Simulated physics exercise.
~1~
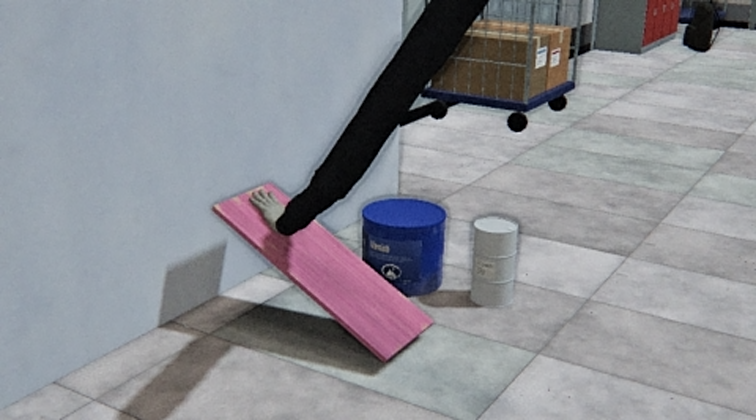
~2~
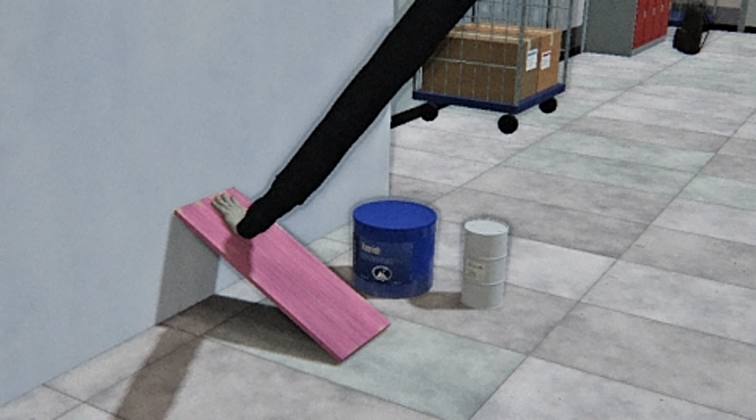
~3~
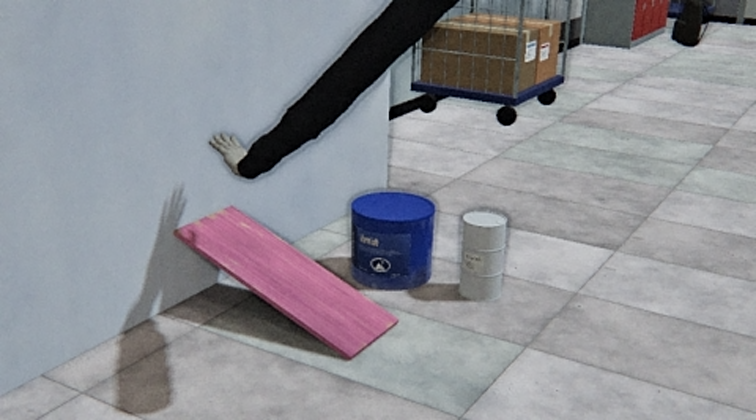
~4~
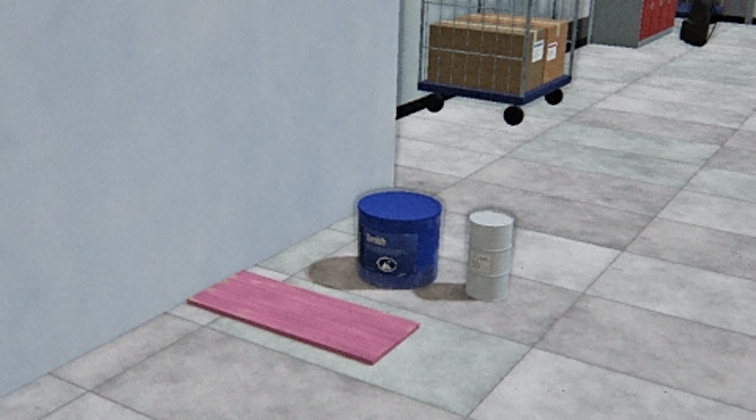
A hand leans a pink board against the wall, releases it, and it slides down flat.
